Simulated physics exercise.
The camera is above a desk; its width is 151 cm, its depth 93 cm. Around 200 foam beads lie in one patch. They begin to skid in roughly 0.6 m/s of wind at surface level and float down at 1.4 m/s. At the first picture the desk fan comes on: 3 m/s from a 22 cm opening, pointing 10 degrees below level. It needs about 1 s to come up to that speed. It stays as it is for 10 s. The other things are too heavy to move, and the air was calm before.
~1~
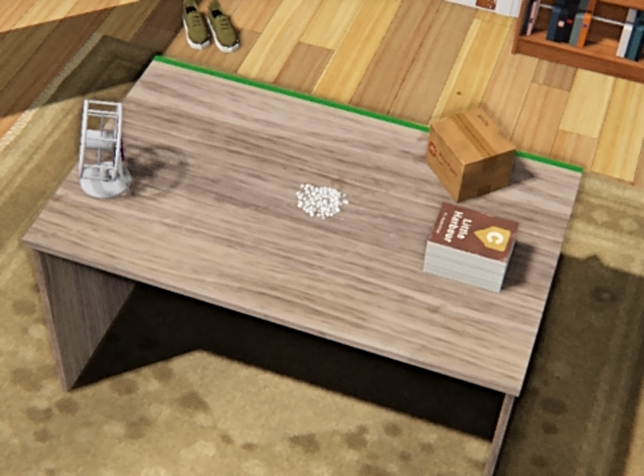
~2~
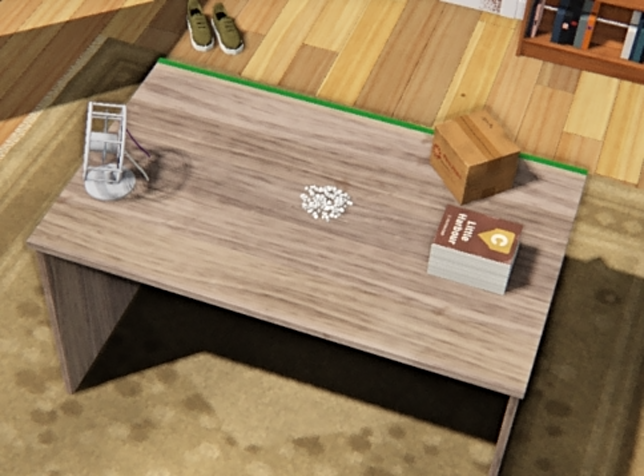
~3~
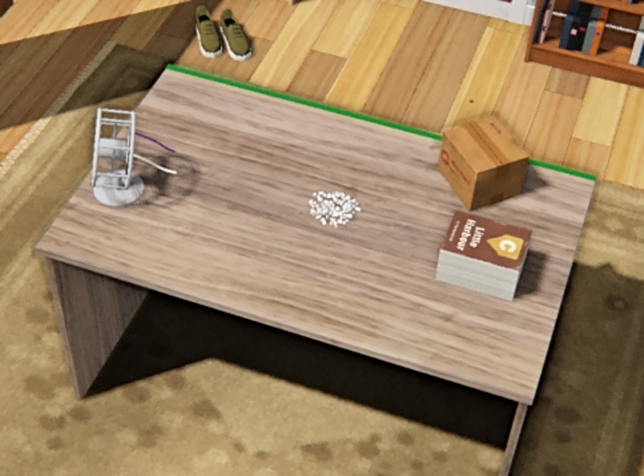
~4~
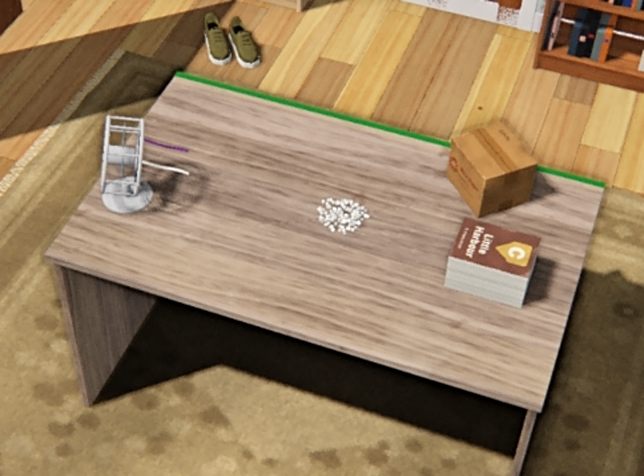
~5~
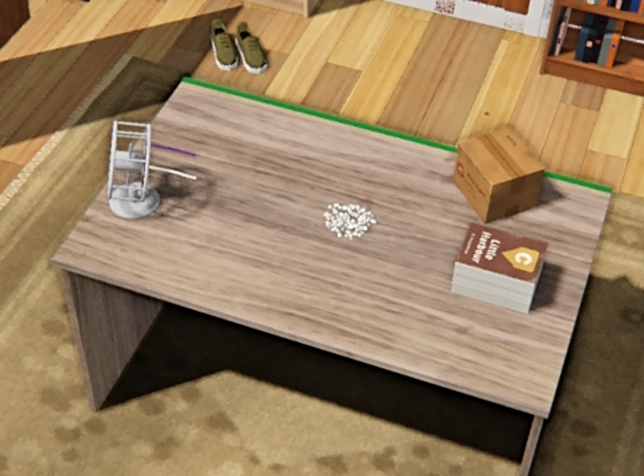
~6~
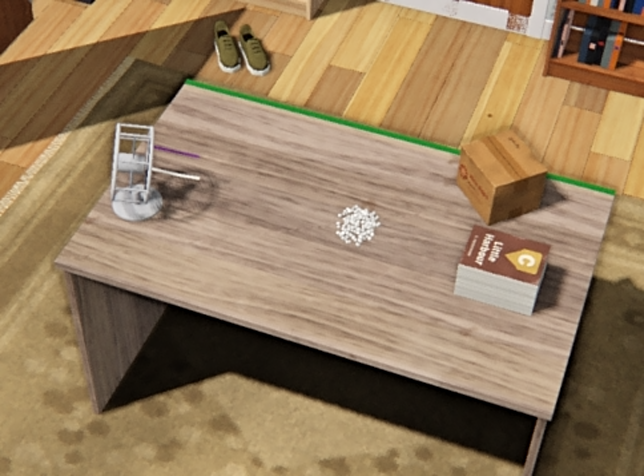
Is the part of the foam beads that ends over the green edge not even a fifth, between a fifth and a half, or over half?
Of the foam beads, not even a fifth end over the green edge.
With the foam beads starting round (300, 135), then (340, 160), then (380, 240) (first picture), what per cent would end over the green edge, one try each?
In turn about 100 %, 90 %, 0 %.
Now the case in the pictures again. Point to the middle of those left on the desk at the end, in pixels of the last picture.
Near (470, 382).
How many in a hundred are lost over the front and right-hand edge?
About 10 % front, 50 % right-hand.
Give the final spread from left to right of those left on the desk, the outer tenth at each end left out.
Roughly 30 cm.
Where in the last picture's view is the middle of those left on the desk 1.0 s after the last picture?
Near (457, 370).
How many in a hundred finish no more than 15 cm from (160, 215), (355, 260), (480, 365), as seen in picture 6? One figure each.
In turn about 0 %, 0 %, 30 %.
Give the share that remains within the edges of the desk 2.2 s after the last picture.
Some 50 per cent.
Then, 1.0 s after the last picture the count stands so, 0 % are over the green edge; the middle of those still in play is near (457, 370).
Then, 2.2 s after the last picture the count stands so, 0 % are over the green edge; the middle of those still in play is near (464, 378).
Then, 4.6 s after the last picture the count stands so, 0 % are over the green edge; the middle of those still in play is near (468, 381).
Then, 9.1 s after the last picture, at the end, 0 % are over the green edge; the middle of those still in play is near (470, 382).
